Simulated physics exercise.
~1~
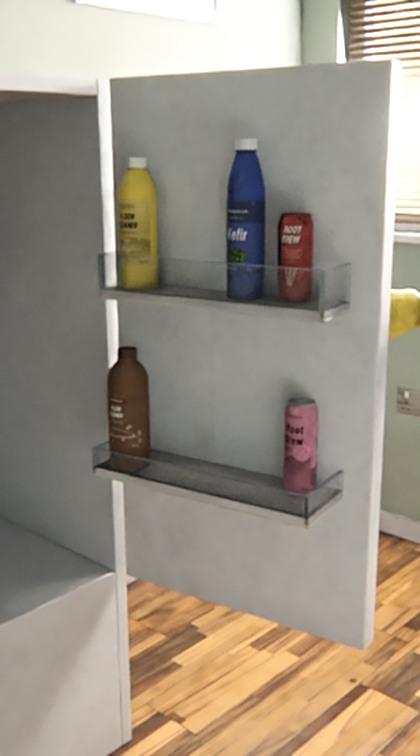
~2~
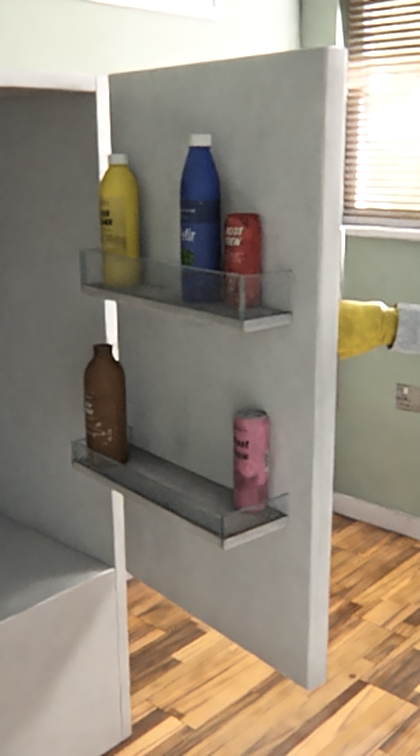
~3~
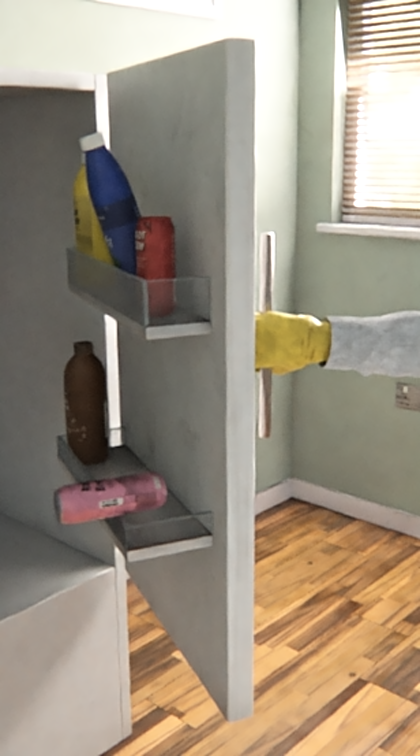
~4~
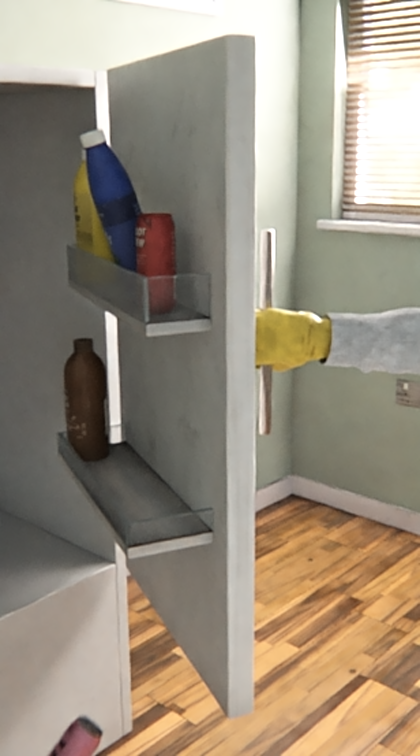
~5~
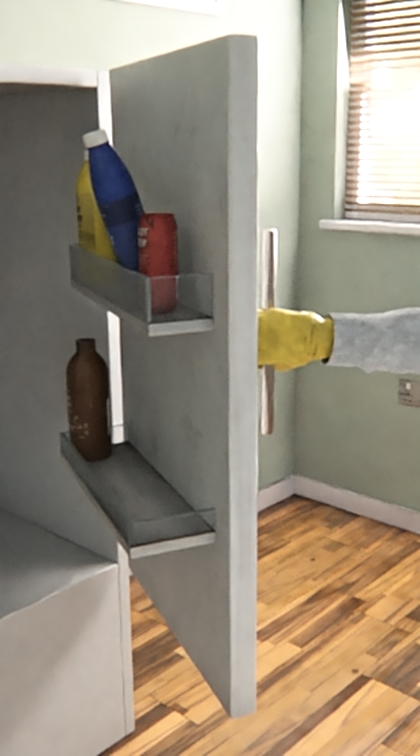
A fridge door with bottles and cans on its two racks swung partway, a yellow-gloved hand behind it, until it stopped; the blue bottle tipped against its neighbours, while the pink can toppled from the lower rack and dropped out of sight, the others staying put.
